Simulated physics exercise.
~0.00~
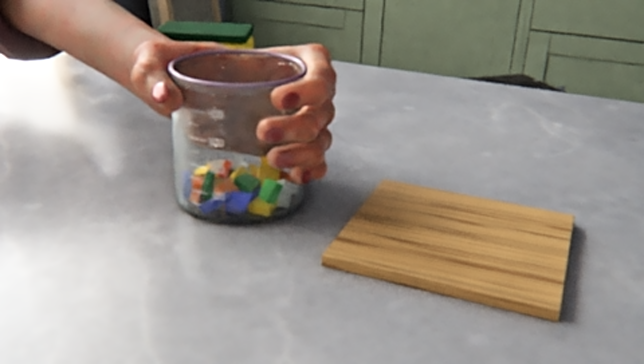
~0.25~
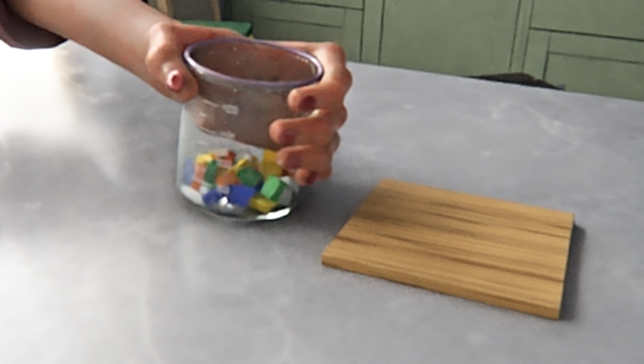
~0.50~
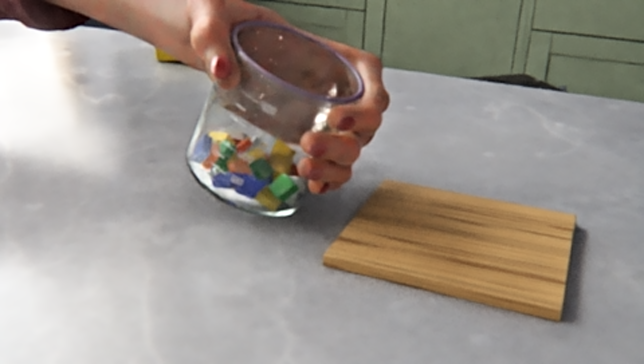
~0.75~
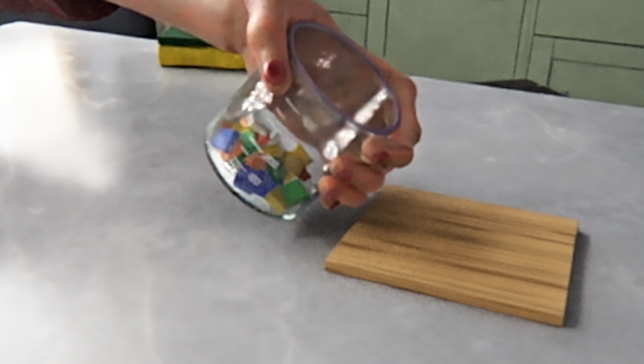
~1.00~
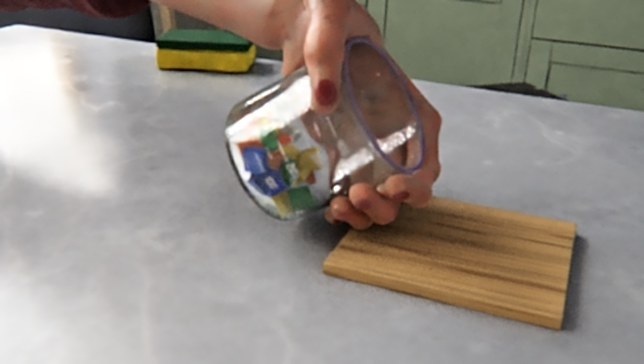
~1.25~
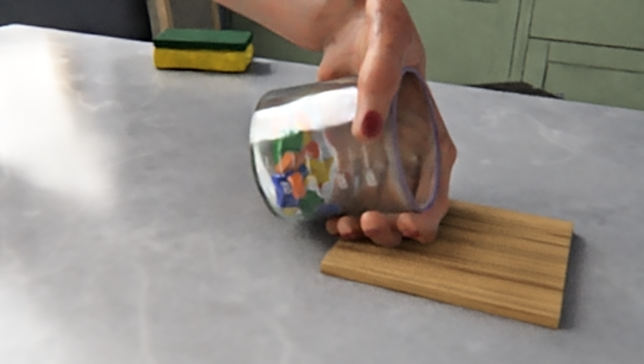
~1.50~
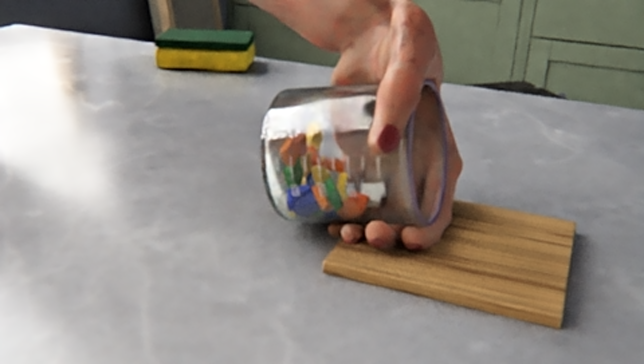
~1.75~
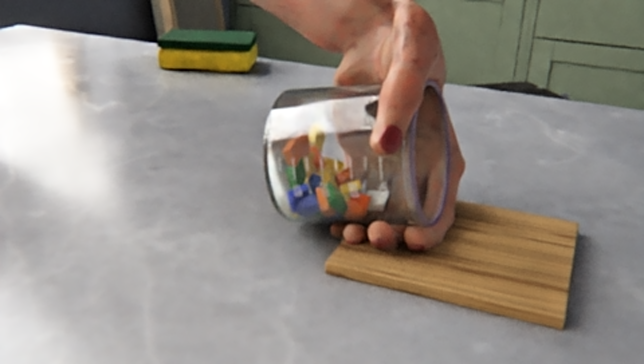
A hand gripped a clear beaker holding small colourful pieces on a grey counter, tipped it over to the right until it lay nearly sideways by a wooden block, then held it there, with all the pieces still inside.
